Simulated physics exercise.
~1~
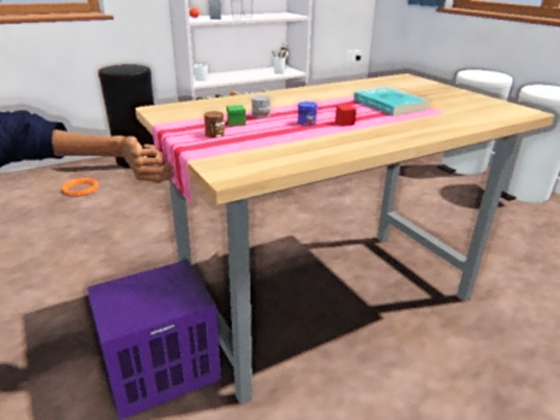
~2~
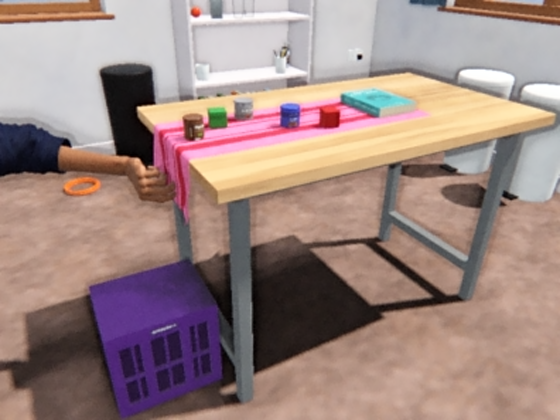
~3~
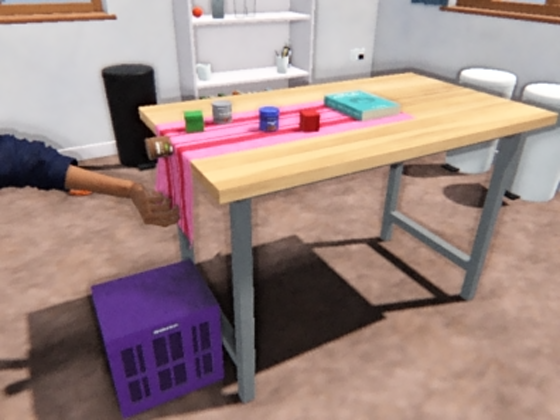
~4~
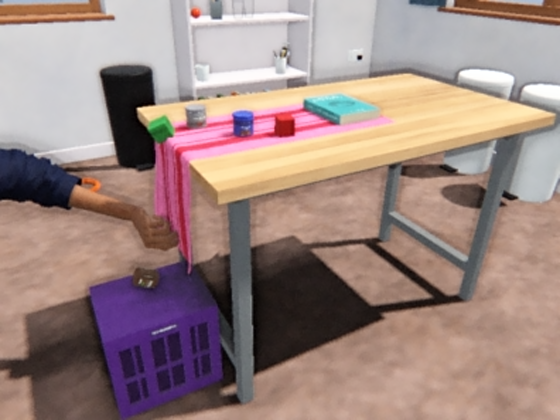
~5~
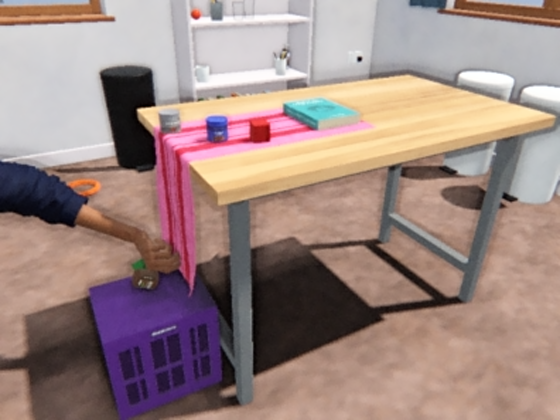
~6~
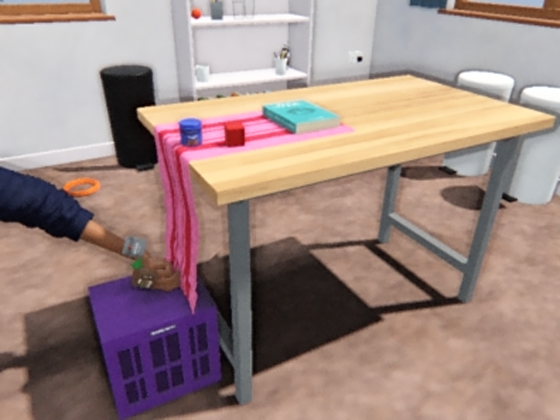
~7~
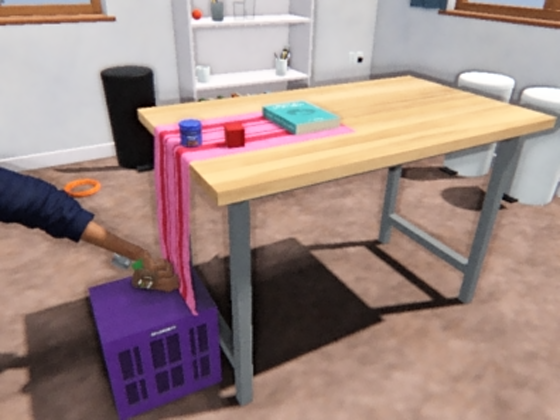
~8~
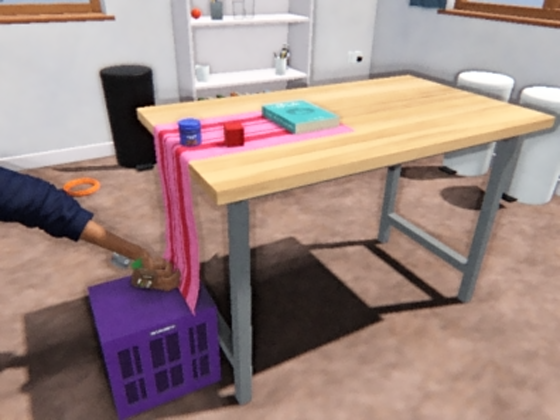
A hand pulled a pink runner down over the end of a wooden table until its hem reached a purple crate, and a brown pot, a green cube and a grey pot dropped off in turn, leaving the blue pot, red block and teal book on top.
